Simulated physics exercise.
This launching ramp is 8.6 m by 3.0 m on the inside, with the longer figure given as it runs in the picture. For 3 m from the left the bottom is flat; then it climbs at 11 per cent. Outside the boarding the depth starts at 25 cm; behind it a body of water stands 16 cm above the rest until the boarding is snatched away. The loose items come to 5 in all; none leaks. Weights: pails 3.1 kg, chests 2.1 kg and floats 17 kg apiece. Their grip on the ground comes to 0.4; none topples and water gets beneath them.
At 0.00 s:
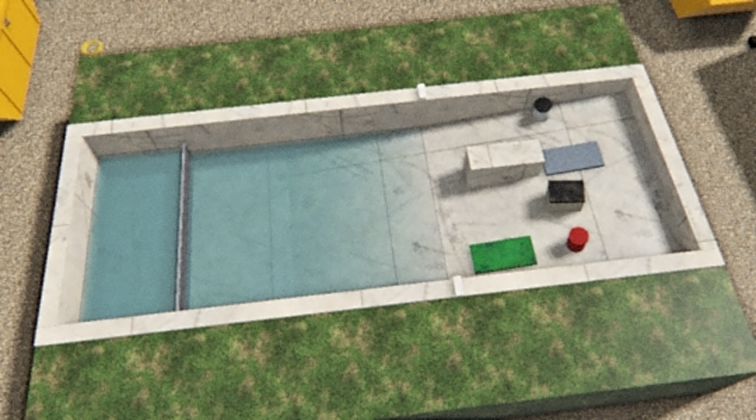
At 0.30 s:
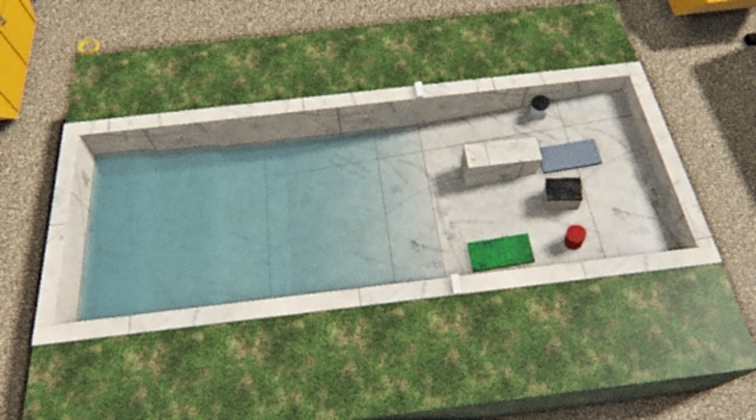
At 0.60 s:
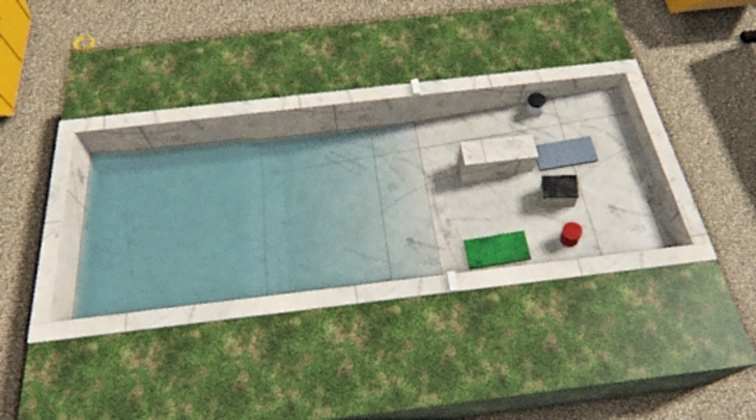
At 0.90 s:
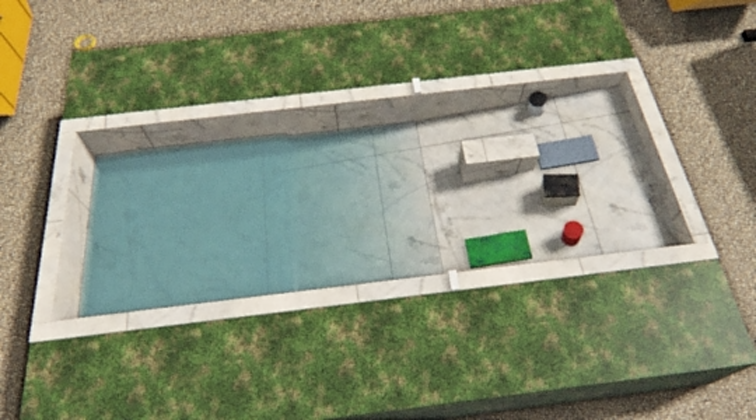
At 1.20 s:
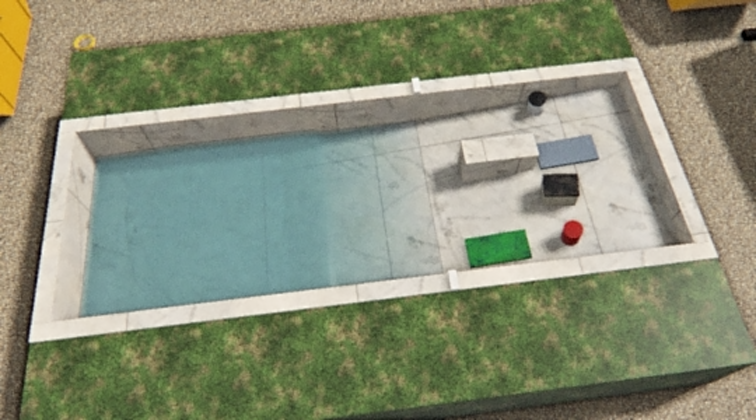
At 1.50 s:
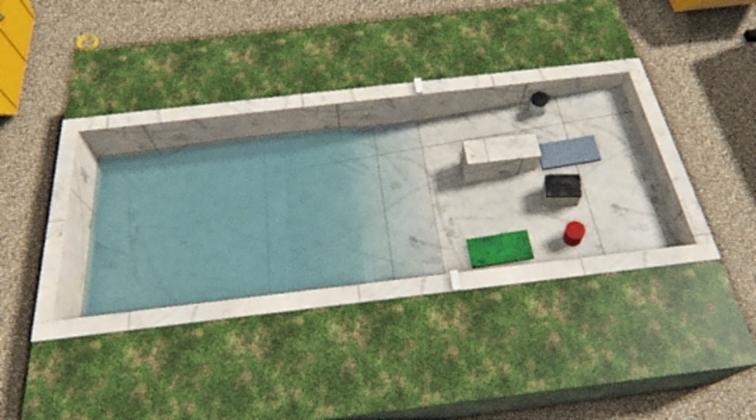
A long stone-walled basin lay partly under shallow blue water, and a dark bar across its left end was gone a moment later, while the red pail and other items on the dry floor stayed put.
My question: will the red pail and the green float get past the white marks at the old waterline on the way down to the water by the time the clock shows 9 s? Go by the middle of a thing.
The red pail never clears the line, and the green float clears the line.
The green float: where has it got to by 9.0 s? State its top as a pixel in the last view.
The top is close to pixel (355, 276).
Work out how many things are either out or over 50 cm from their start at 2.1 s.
The number comes to 0.
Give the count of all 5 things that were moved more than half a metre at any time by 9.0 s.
The total is 1.
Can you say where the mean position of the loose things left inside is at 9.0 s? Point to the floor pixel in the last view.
Roughly at (517, 194).
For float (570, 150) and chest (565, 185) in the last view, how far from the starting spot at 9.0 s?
The first is 0 cm from its start, the second 20 cm.
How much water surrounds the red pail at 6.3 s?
The depth there is around 0 cm.
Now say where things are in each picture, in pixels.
The first picture shows the red pail at (581, 235), on the bottom; the green float at (504, 254), on the bottom; 15.5 m2 under water; 0 of 5 have shifted.
The second picture shows the red pail at (579, 233), on the bottom; the green float at (501, 252) rests on the ground; water covers 15.5 m2; 0 of 5 have shifted.
The third picture shows the red pail at (575, 230), on the bottom; the green float at (498, 249), on the bottom; water covers 15.5 m2; 0 of 5 have shifted.
The fourth picture shows the red pail at (576, 229) rests on the ground; the green float at (499, 248), on the bottom; 15.5 m2 under water; 0 of 5 have shifted.
The fifth picture shows the red pail at (576, 229), on the bottom; the green float at (498, 248) rests on the ground; water covers 15.5 m2; 0 of 5 have shifted.
The sixth picture shows the red pail at (578, 229), on the bottom; the green float at (500, 248) rests on the ground; 15.5 m2 under water; 0 of 5 have shifted.
After 2.1 s the red pail is near (578, 229), 0.0 m from its start, aground; the green float is near (500, 248), 0.0 m from its start, aground; 0 of 5 are over the mark; 0 afloat.
After 4.0 s the red pail is near (578, 229), 0.0 m from its start, aground; the green float is near (500, 248), 0.0 m from its start, aground; 0 of 5 are over the mark; 0 afloat.
After 6.3 s the red pail is near (578, 229), 0.0 m from its start, aground; the green float is near (387, 268), 1.7 m from its start, aground; 1 of 5 are over the mark; 0 afloat.
After 9.0 s the red pail is near (578, 229), 0.0 m from its start, aground; the green float is near (355, 276), 2.2 m from its start, afloat; 1 of 5 are over the mark; 1 afloat.
